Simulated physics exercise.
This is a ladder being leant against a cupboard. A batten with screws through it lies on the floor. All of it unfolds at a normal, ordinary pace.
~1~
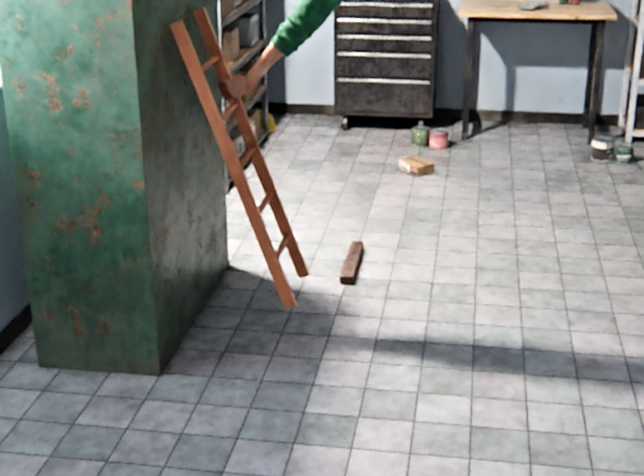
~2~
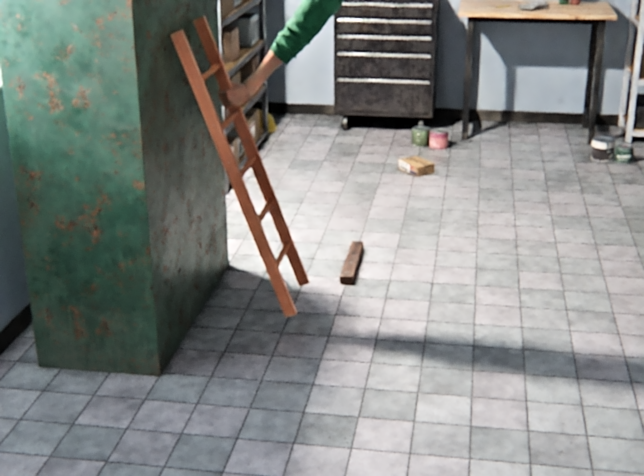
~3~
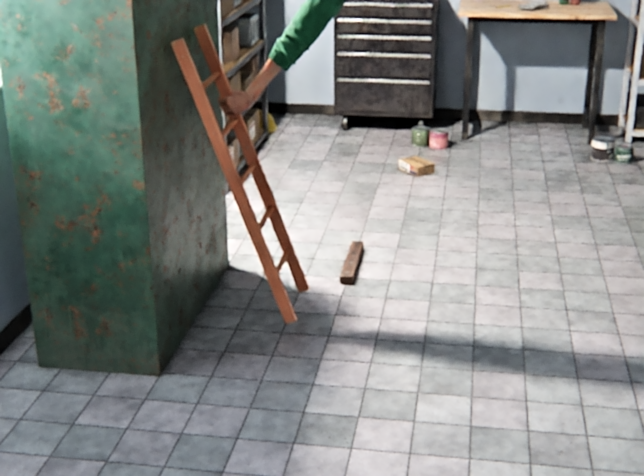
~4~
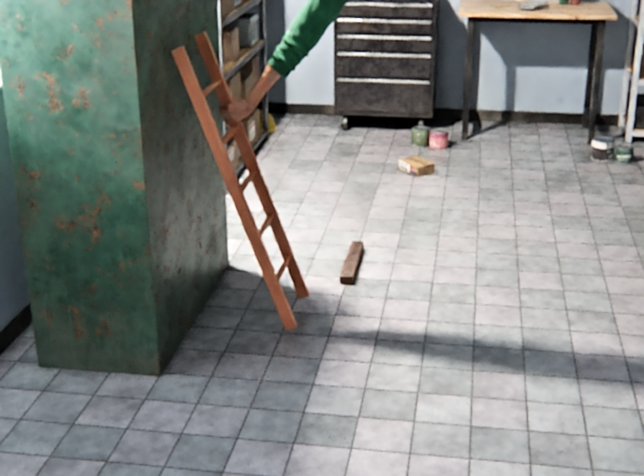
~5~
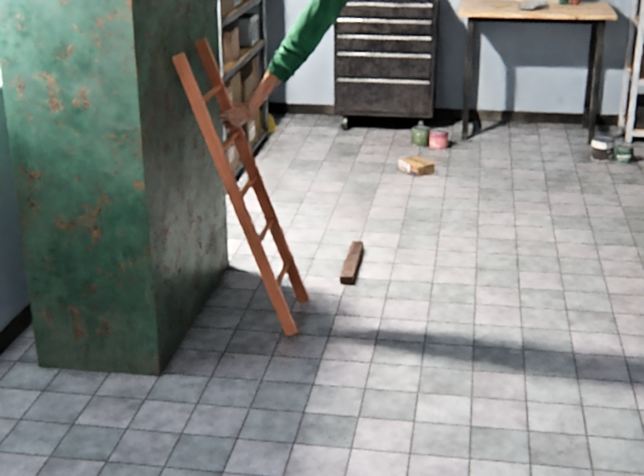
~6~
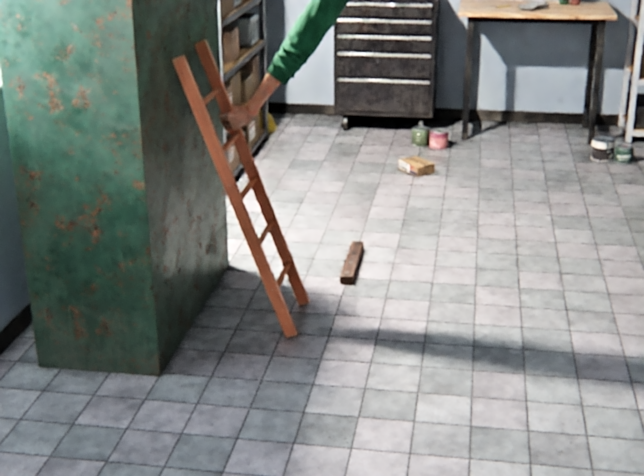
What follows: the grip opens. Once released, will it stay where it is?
It will stand.
Then, 0.48 s past the last view, orange ladder at rest near (246, 190).
Finally, the orange ladder stays up, near (246, 190).
